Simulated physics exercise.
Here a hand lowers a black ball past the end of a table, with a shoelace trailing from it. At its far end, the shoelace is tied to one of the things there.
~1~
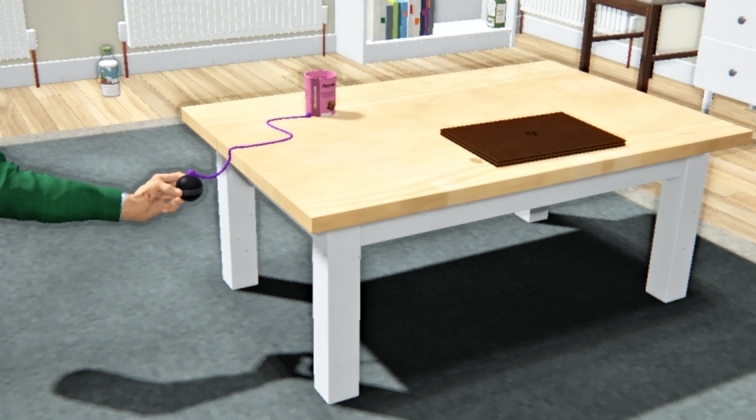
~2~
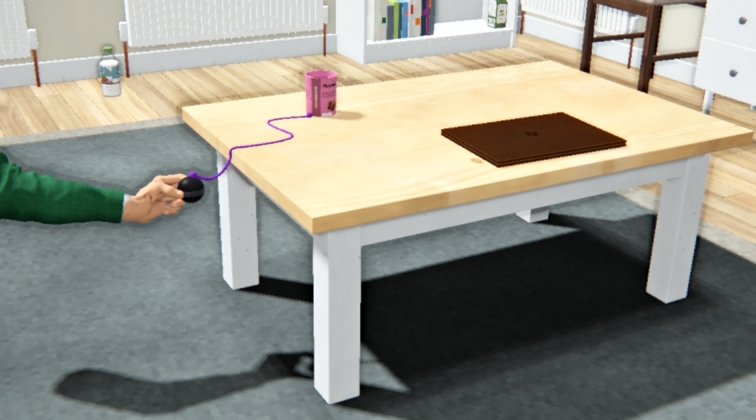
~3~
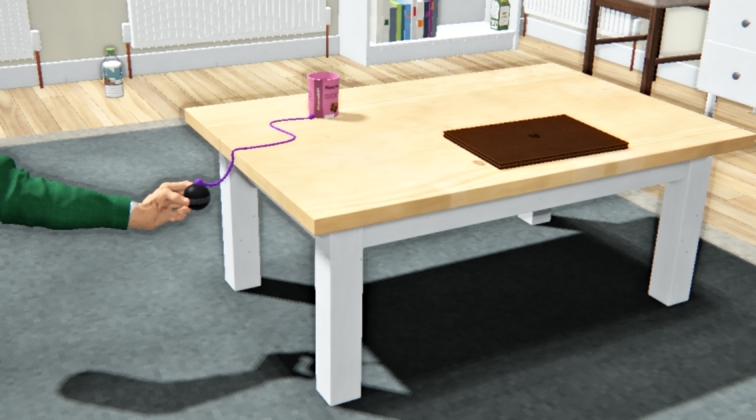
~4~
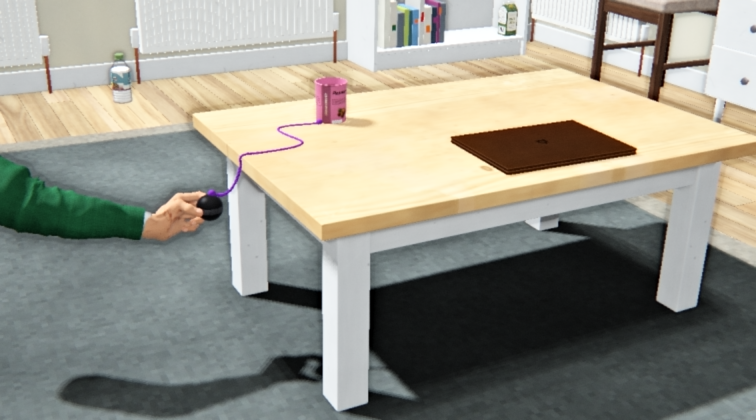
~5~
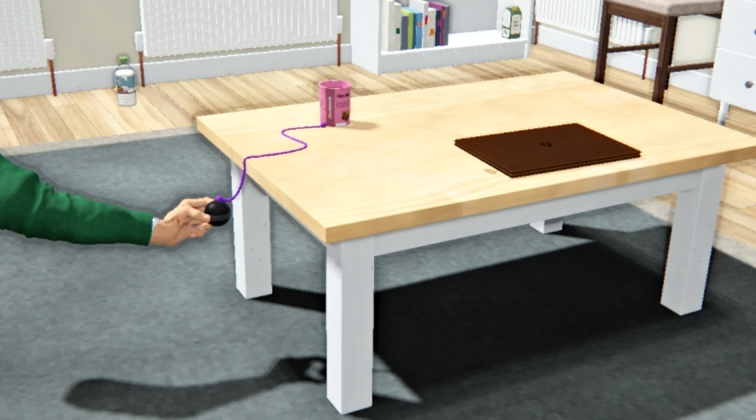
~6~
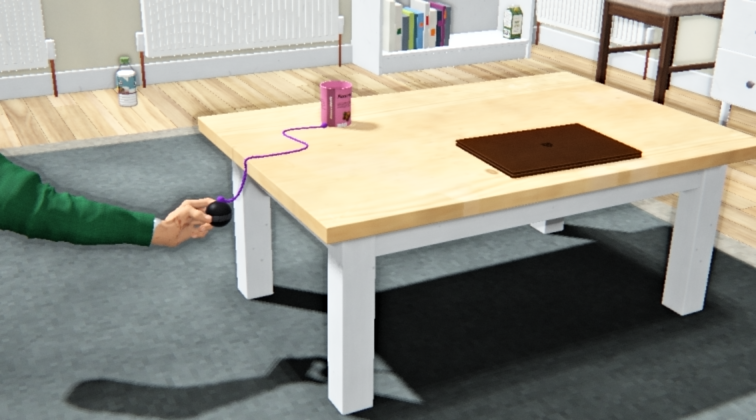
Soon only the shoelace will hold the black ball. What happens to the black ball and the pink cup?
The black ball goes all the way down; the pink cup is yanked off.
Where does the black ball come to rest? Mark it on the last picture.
About (219, 344).
Then, 0.28 s later than the last view, ball above the floor near (225, 305); laptop as before; cup tugged along near (320, 103).
Then, 0.54 s later than the last view, ball on the floor near (230, 337); laptop as before; cup over the edge.
Then, 0.84 s later than the last view, ball on the floor near (214, 344); laptop as before; cup down on the floor.
Finally, ball on the floor near (219, 345); laptop as before; cup down on the floor. The black ball reaches the floor and the pink cup gets pulled over the edge.
